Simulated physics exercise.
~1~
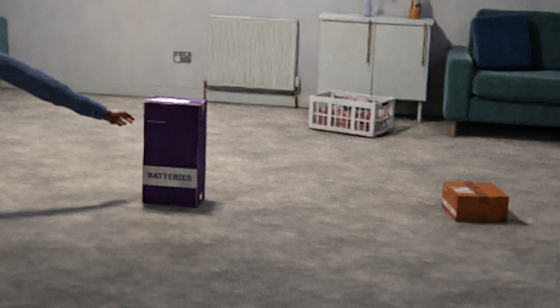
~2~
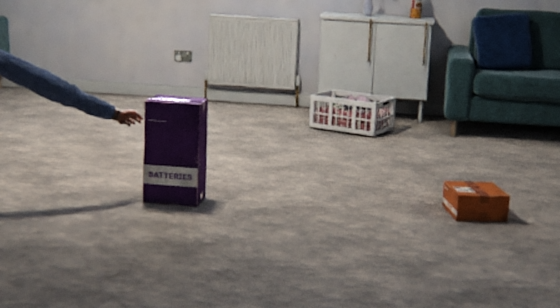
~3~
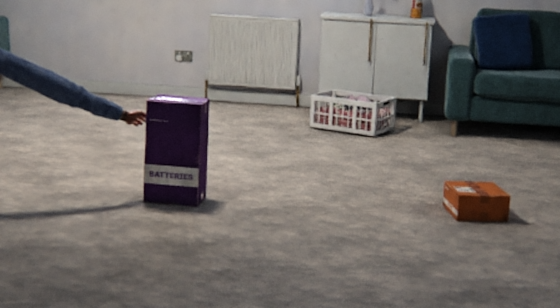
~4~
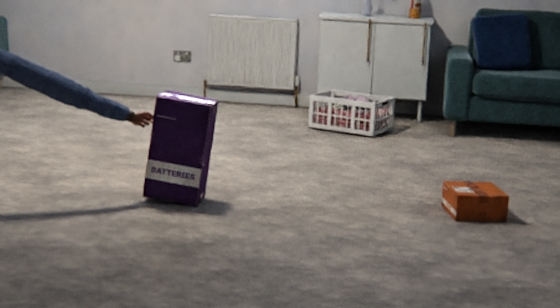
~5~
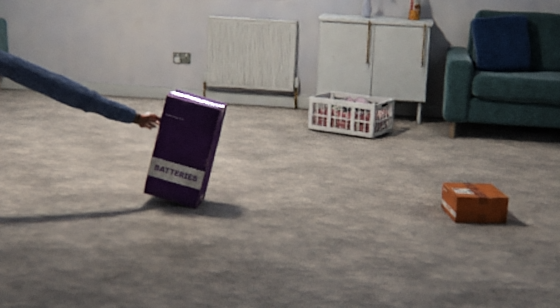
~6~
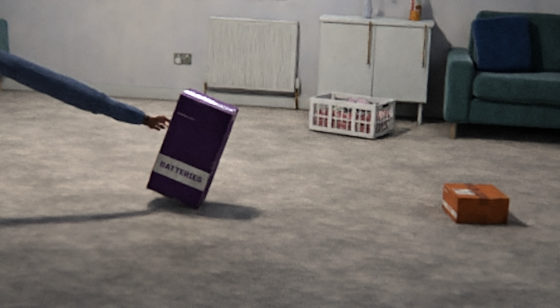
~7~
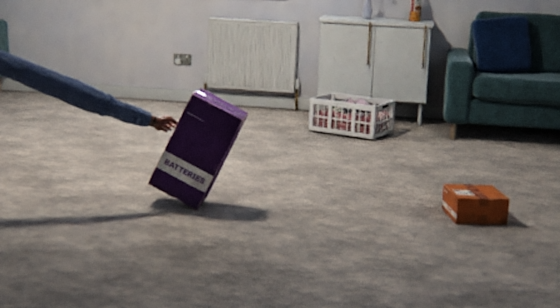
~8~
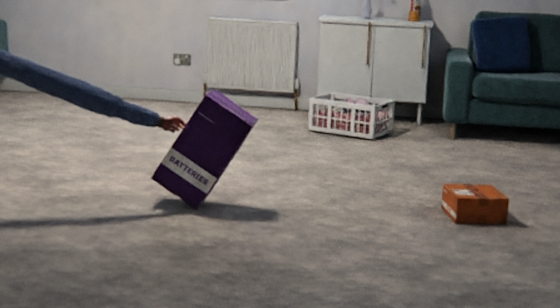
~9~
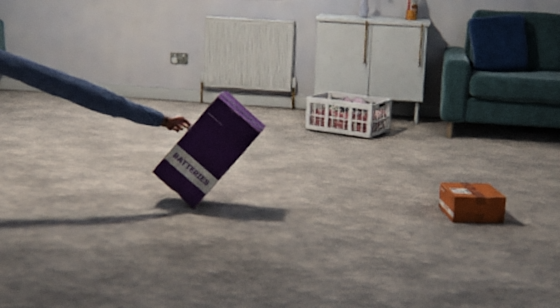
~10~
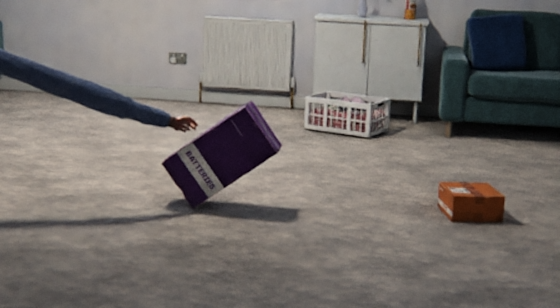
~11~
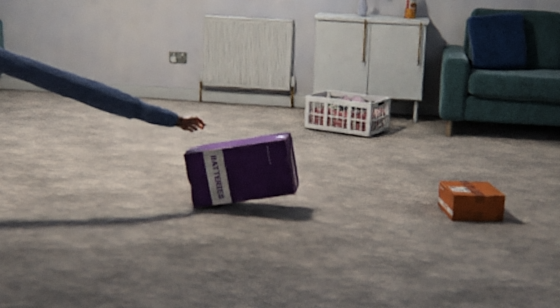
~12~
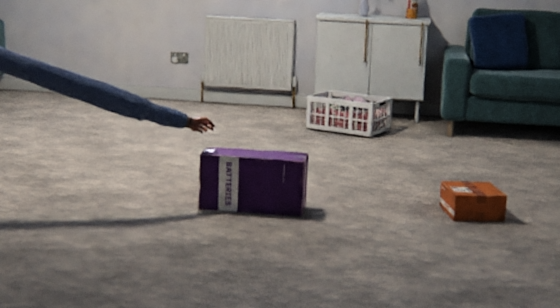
In a grey-carpeted living room, an outstretched hand pushing a tall purple box rightward until it tips onto its side.
